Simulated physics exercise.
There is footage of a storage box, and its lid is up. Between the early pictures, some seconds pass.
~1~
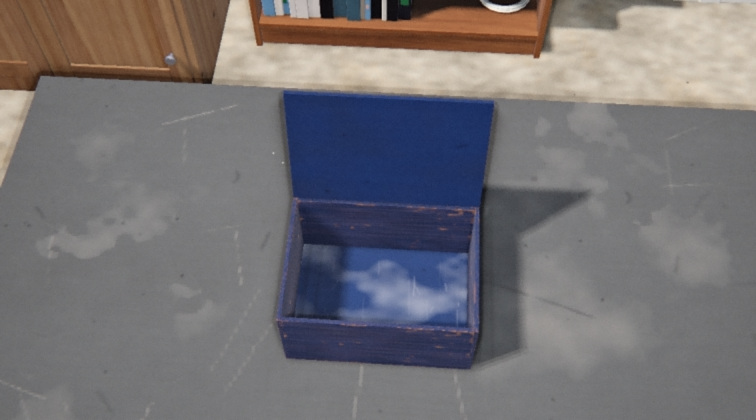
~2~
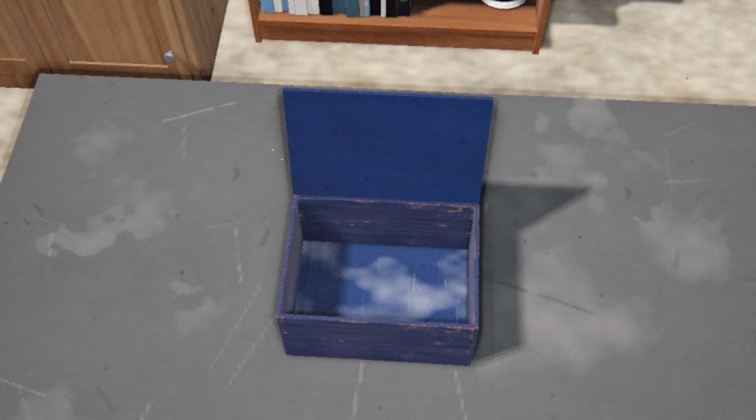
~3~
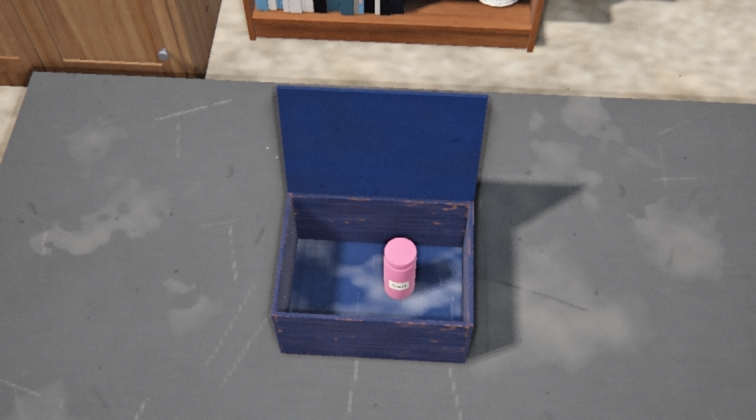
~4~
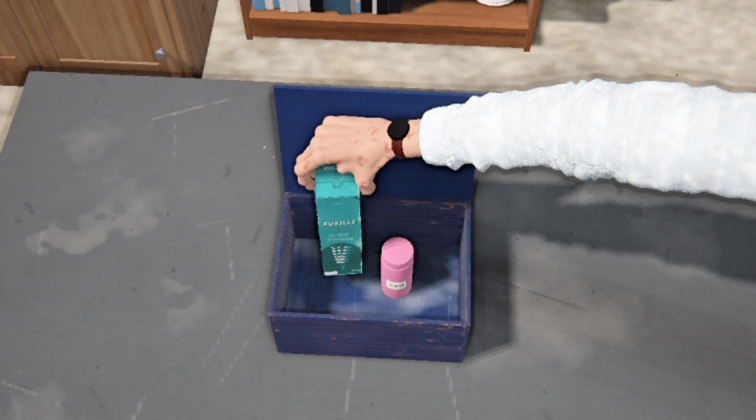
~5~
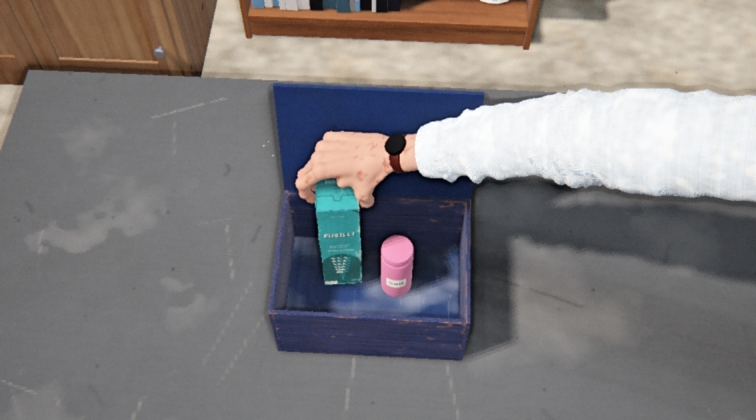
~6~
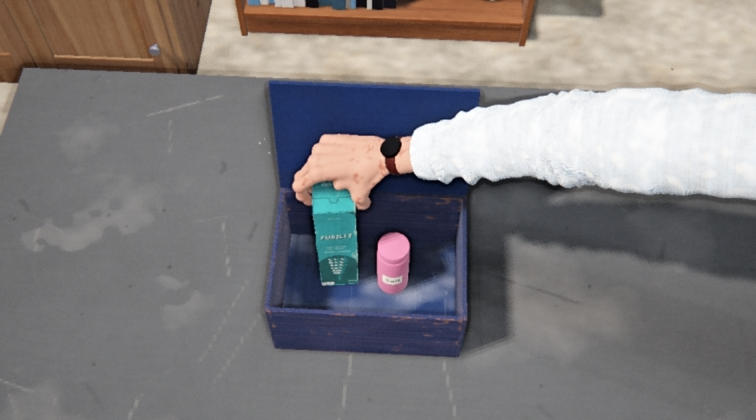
Open blue box sitting empty, then holding a pink shaker, as a white-sleeved hand lowers a turquoise carton in beside it.
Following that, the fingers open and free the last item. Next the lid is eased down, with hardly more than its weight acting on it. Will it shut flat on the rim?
No.
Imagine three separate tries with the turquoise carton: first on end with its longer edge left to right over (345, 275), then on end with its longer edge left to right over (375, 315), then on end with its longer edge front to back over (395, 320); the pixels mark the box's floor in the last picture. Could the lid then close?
Trial 1: Lid propped open. Trial 2: Lid propped open. Trial 3: Lid propped open.
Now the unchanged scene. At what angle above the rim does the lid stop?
I'd put it at roughly 25°.
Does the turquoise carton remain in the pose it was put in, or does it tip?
In the end, the turquoise carton winds up askew.
Then, 1.20 s past the last view, lid 88° above the rim.
Then, 1.80 s past the last view, lid 55° above the rim; turquoise carton rocked 13° from its first pose near (337, 245).
Then, 2.00 s past the last view, lid 34° above the rim; turquoise carton rocked 31° from its first pose near (338, 268).
Then, 3.20 s past the last view, lid 26° above the rim; turquoise carton rocked 40° from its first pose near (343, 276).
Finally, lid 26° above the rim; down or leaning hard in the box, turquoise carton; pink shaker still in place. Final places as the last picture's camera would see them, turquoise carton near (342, 276).
